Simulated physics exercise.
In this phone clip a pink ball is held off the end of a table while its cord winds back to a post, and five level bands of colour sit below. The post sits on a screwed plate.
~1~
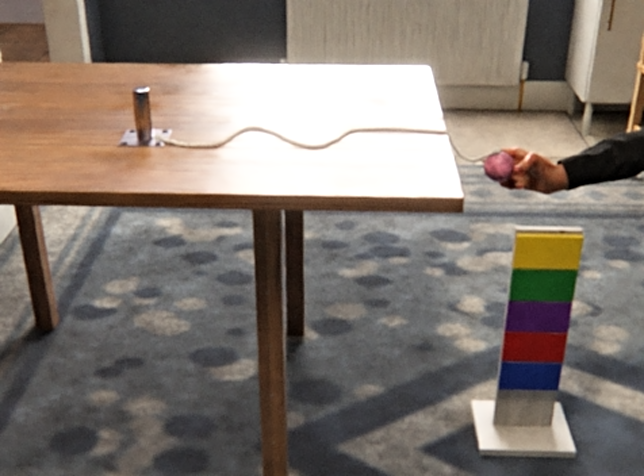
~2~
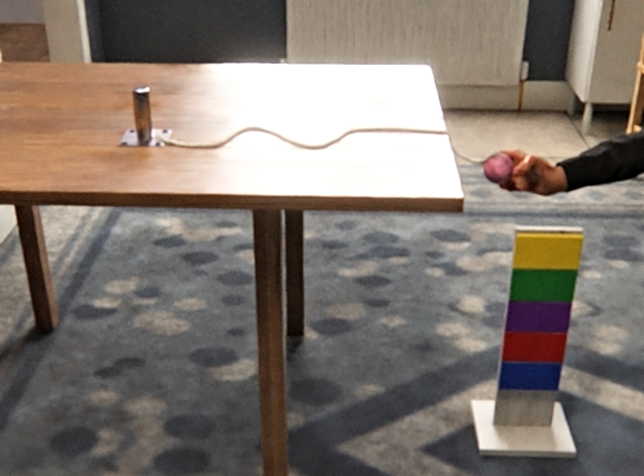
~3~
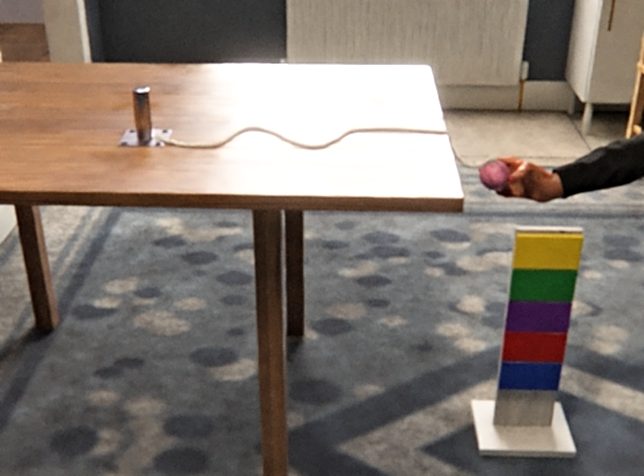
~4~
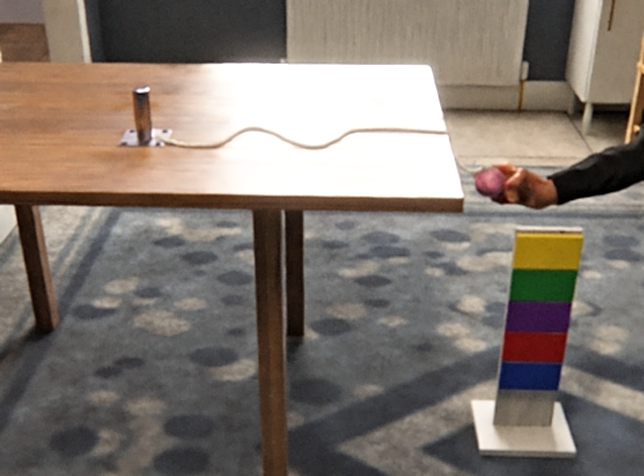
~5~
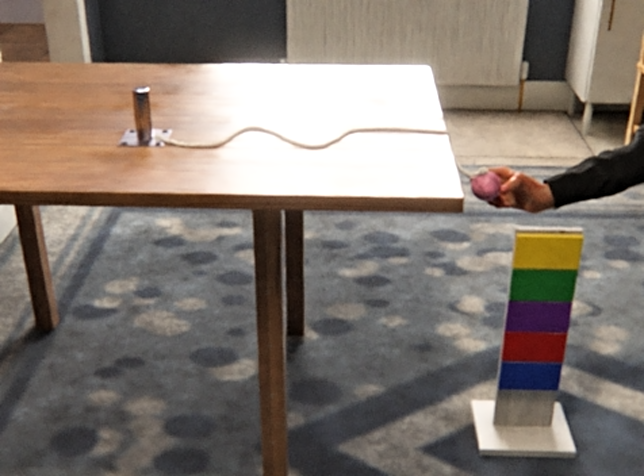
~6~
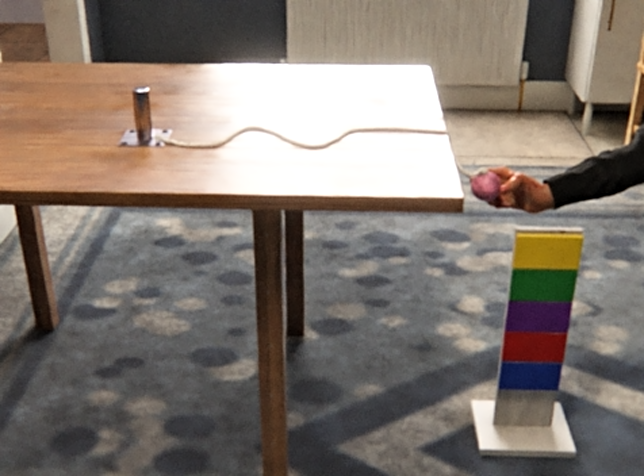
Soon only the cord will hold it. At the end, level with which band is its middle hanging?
Level with green.
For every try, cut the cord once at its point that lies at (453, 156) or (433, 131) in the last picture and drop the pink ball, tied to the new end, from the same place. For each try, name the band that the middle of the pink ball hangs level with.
First try: Yellow; second try: None, it hangs higher.
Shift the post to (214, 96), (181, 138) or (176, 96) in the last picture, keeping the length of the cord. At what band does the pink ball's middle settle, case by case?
Result 1: Purple. Result 2: Purple. Result 3: Green.
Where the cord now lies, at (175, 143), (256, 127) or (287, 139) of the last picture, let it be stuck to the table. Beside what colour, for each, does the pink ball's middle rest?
First try green, second try yellow, third try yellow.
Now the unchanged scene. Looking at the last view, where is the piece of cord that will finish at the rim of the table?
It's the piece you see at (368, 129).
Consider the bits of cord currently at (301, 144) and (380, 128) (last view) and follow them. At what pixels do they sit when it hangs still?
Result - first point (358, 136), second point (448, 154).
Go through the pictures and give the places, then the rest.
The first frame shows pink ball (499, 167); yellow (548, 254); green (543, 286); purple (539, 318); red (535, 348); blue (530, 377).
The second frame shows pink ball (498, 169); cord through (188, 146) (243, 130) (300, 144) (356, 130) (430, 131).
The third frame shows pink ball (495, 176).
The fourth frame shows pink ball (490, 183); cord through (188, 146) (243, 130) (300, 144) (356, 130) (430, 131).
The fifth frame shows pink ball (486, 186).
The sixth frame shows pink ball (486, 187); cord through (188, 146) (243, 130) (300, 144) (356, 130) (430, 131).
Soon after, ball near (422, 272); level with green.
After that, ball near (459, 283); level with green.
In the end, ball near (447, 286); level with green. The cord holds its middle at green.
